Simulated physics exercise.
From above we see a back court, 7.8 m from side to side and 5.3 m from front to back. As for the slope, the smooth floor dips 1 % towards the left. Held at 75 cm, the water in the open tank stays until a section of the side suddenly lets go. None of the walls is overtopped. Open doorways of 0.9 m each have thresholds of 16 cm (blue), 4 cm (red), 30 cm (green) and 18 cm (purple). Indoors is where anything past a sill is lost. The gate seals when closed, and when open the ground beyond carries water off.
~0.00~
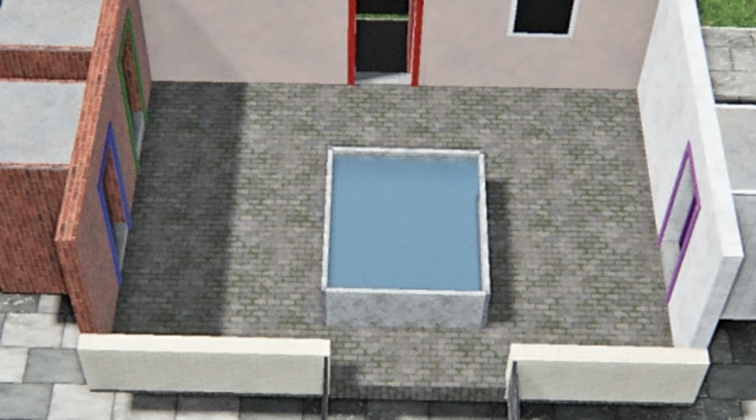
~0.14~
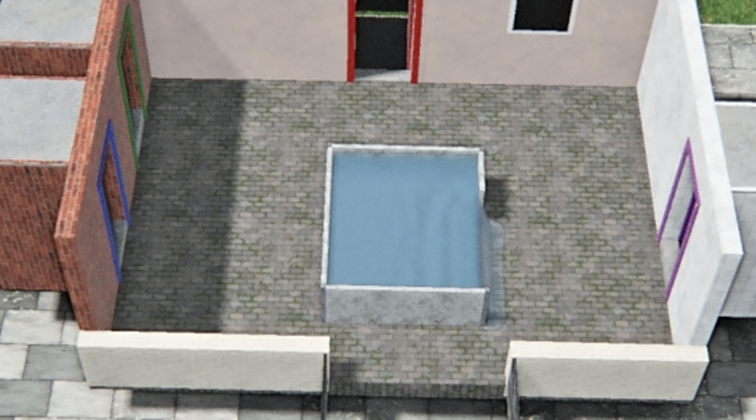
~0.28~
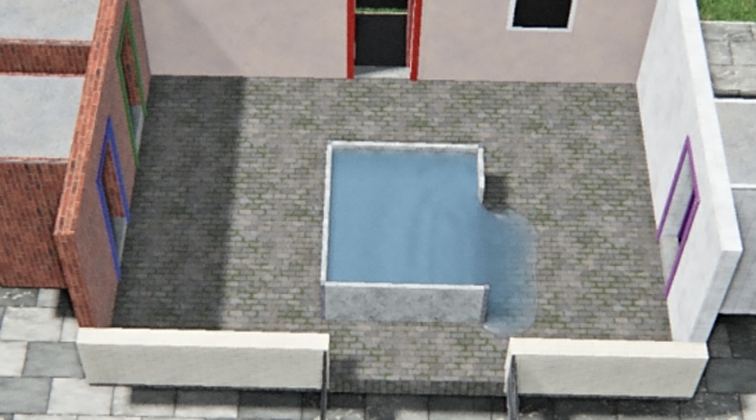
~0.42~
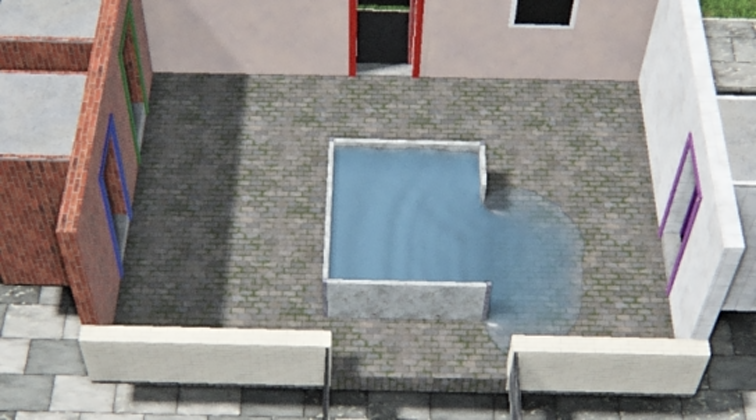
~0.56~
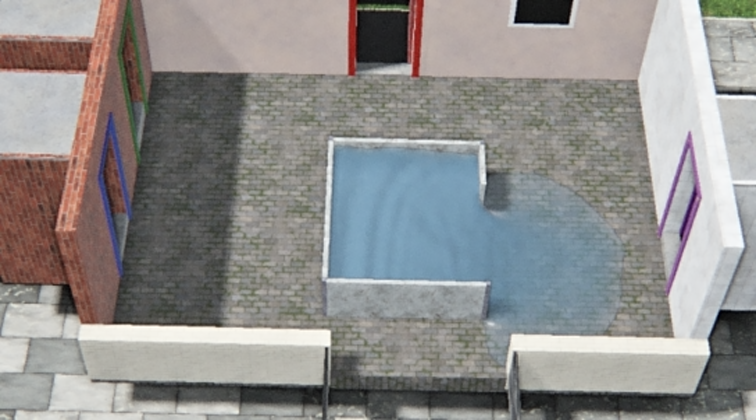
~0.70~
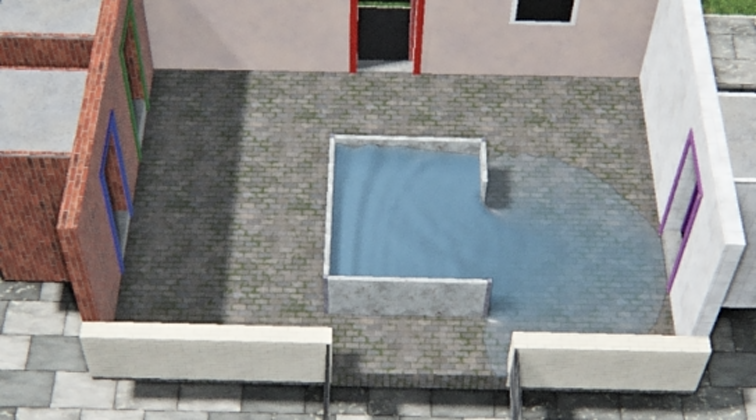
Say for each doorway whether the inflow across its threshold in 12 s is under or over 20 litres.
Inflow in 12 s: Blue door, under; red door, over; green door, under; purple door, over.
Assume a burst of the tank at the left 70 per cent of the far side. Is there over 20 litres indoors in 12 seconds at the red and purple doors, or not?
Result: Red limit passed, purple limit not passed.
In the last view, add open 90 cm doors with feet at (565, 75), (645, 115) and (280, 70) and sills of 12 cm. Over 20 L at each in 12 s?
In sequence the answers are more than that, more than that and less than that.
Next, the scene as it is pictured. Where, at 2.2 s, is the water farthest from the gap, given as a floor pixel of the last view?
I'd put it close to (637, 83).
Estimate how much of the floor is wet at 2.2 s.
Some 25 per cent of it.
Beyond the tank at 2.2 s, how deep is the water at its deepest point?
About 48 cm.
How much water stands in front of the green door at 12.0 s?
Around 14.0 cm there.
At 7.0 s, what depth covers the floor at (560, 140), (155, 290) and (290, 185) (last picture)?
In that order: 15, 3 and 2 cm.
After 1.4 s water covers 25 % of the floor and is deepest (54 cm) near (663, 363); blue door not reached, red door not reached, green door not reached, purple door 42 cm at the sill, 98 L in.
After 2.2 s water covers 25 % of the floor and is deepest (48 cm) near (606, 318); blue door not reached, red door not reached, green door not reached, purple door 43 cm at the sill, 221 L in.
After 3.5 s water covers 40 % of the floor and is deepest (33 cm) near (637, 83); blue door not reached, red door not reached, green door not reached, purple door 27 cm at the sill, 356 L in.
After 7.0 s water covers 90 % of the floor and is deepest (18 cm) near (160, 107); blue door 5 cm at the sill, 0 L in, red door 7 cm at the sill, 11 L in, green door 16 cm at the sill, 0 L in, purple door 12 cm at the sill, 374 L in.
After 12.0 s water covers 100 % of the floor and is deepest (16 cm) near (110, 353); blue door 9 cm at the sill, 0 L in, red door 6 cm at the sill, 35 L in, green door 14 cm at the sill, 0 L in, purple door 5 cm at the sill, 374 L in.
